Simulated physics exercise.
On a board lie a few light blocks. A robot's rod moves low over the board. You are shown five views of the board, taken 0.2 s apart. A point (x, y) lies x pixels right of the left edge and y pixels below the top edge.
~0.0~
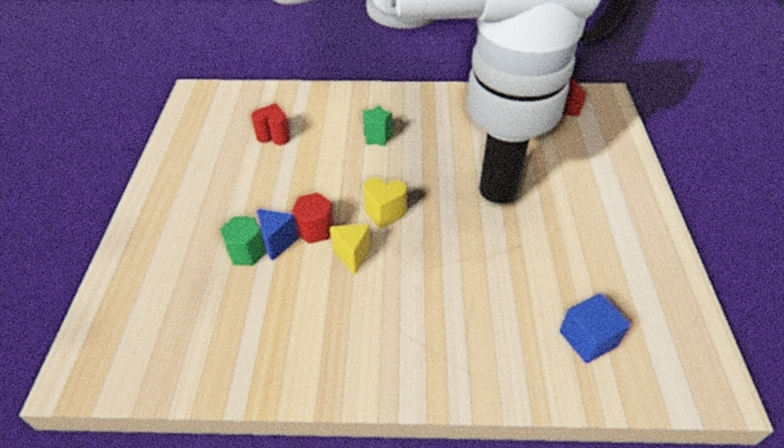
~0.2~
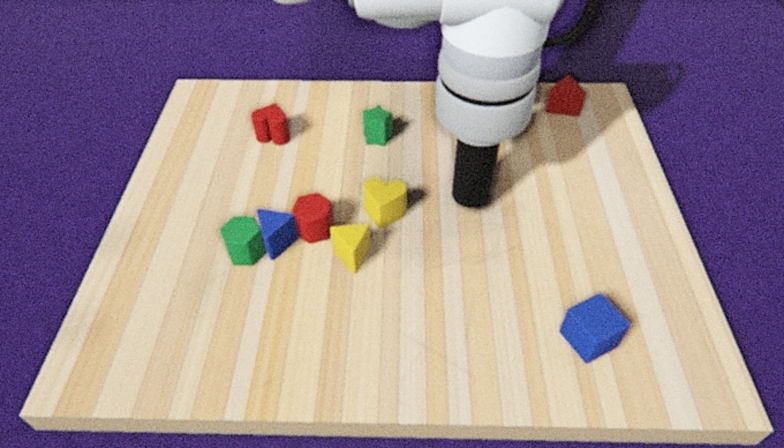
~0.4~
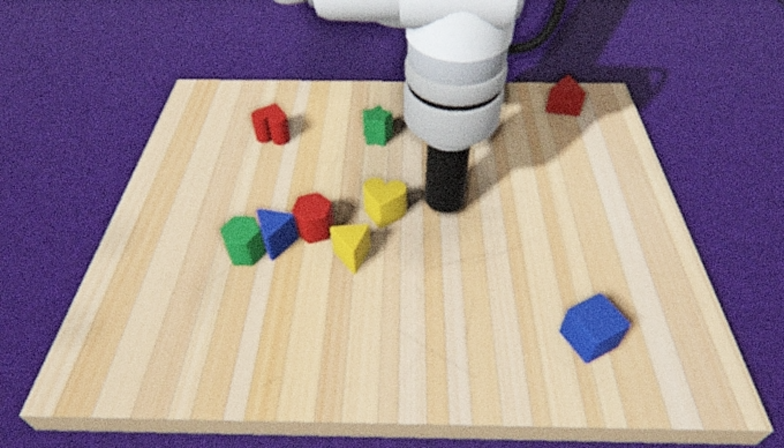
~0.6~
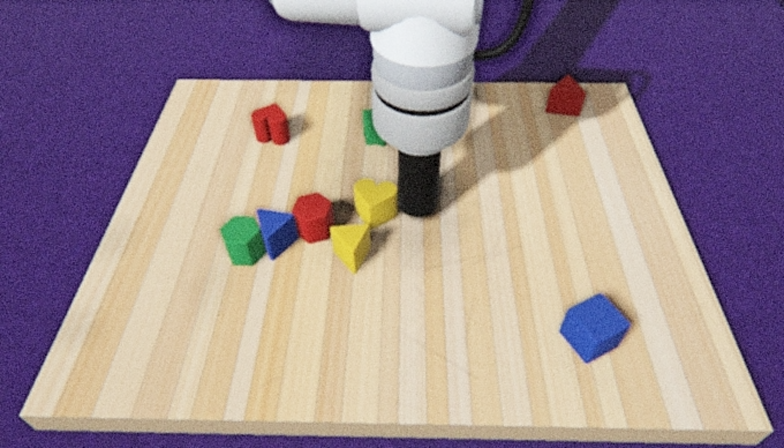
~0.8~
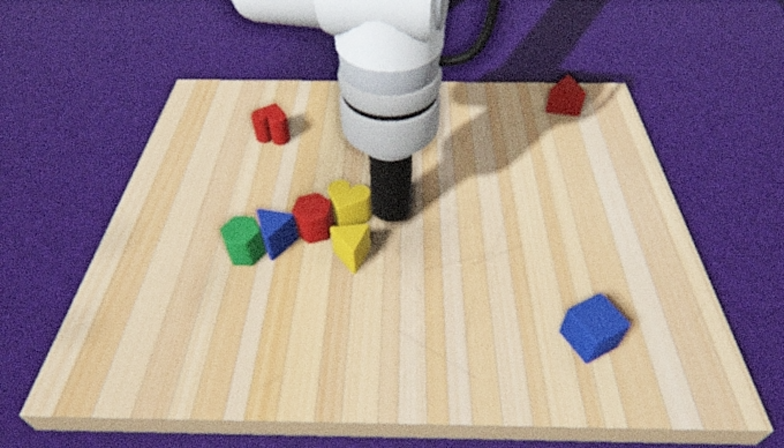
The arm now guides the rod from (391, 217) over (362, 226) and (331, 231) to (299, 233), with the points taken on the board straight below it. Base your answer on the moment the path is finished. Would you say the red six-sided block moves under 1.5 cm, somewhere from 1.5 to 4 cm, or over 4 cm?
The shift is above 4 cm.
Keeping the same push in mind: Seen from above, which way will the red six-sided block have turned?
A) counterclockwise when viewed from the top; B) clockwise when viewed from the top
A: Counterclockwise when viewed from the top.
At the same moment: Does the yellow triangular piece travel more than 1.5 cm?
Final answer: No.
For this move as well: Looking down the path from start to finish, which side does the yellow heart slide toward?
Displaced right.
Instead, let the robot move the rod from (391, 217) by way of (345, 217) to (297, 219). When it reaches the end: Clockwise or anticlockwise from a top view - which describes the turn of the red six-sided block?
Looking down: Anticlockwise.
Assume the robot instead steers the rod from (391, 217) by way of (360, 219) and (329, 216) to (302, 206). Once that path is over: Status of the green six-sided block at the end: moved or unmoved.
By the last moment, the green six-sided block will have left its place.
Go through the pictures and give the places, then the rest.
Lower end of the rod (498, 190), tops of blocks, green six-sided block (240, 229), blue triangular piece (272, 220), red six-sided block (312, 206), yellow heart (384, 189), yellow triangular piece (351, 234), in the first frame.
Rod (471, 195), blocks as before, in the second frame.
Rod (444, 199), blocks as before, in the third frame.
Rod (418, 203), yellow heart (375, 190), in the fourth frame.
Rod (391, 208), green six-sided block (240, 229), blue triangular piece (272, 220), red six-sided block (312, 206), yellow heart (347, 192), yellow triangular piece (351, 234), in the fifth frame.
The first path, step by step. Halfway along, rod (345, 220); green six-sided block (232, 231), turned 10° clockwise; blue triangular piece (264, 226); red six-sided block (286, 204), turned 55° anticlockwise; yellow heart (314, 186), turned 70° clockwise.
At the end, rod (297, 224); green six-sided block (229, 232), turned 15° clockwise; blue triangular piece (261, 228); red six-sided block (257, 200), turned 80° anticlockwise; yellow heart (302, 179), turned 130° clockwise; yellow triangular piece not moved.
